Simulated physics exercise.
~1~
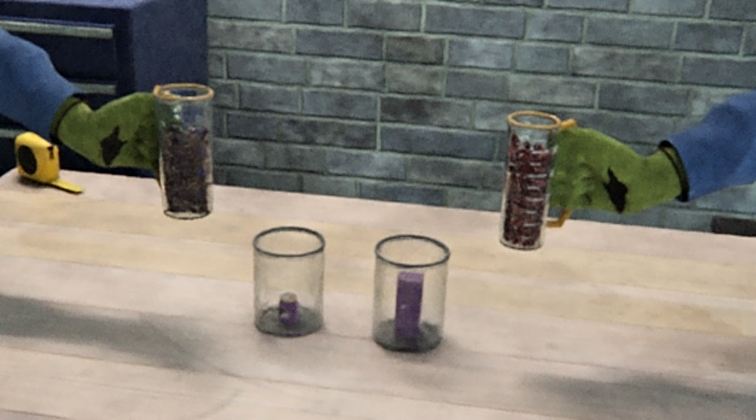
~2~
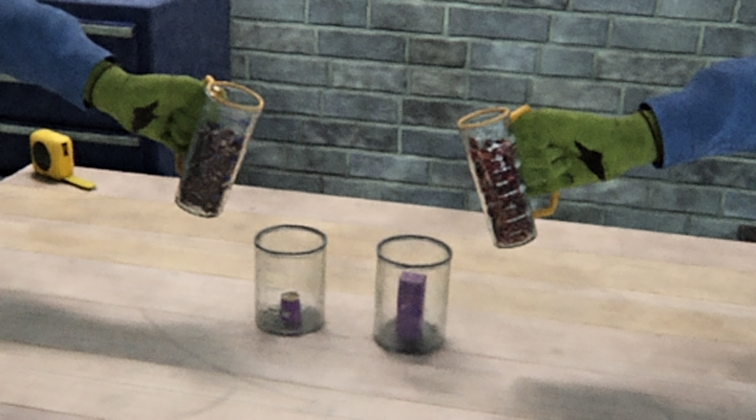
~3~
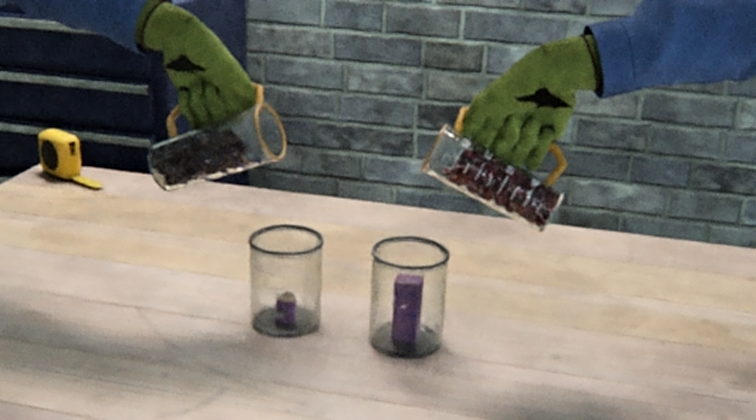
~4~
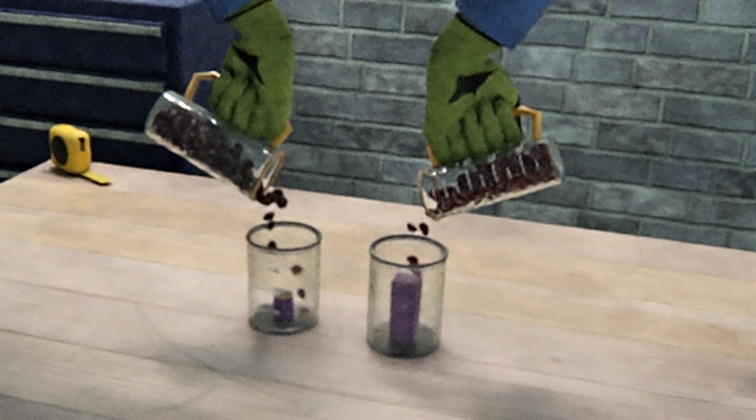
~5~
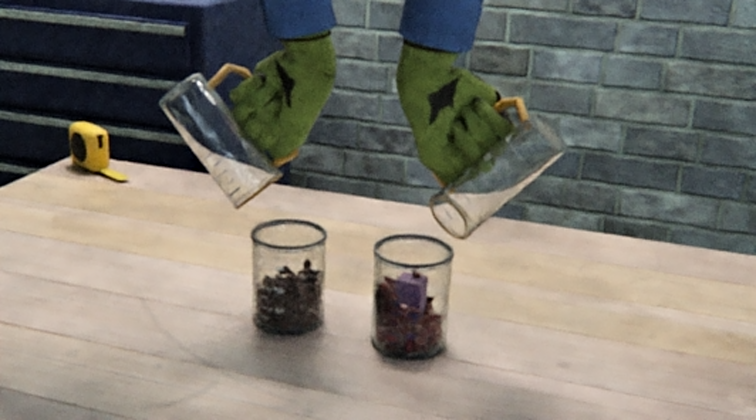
The clip opens on a pale wooden table where two clear beakers stand, a short purple object in the left one and a taller purple block in the right. Green-gloved hands in blue sleeves hold a clear handled cup of dark, loose pieces on either side. The hands move inward and tip the cups until they lie on their sides above the beakers. Pieces begin to tumble out, then both cups empty completely. At the end, the left beaker's dark heap hides its object, while the right block still pokes above the reddish pieces.
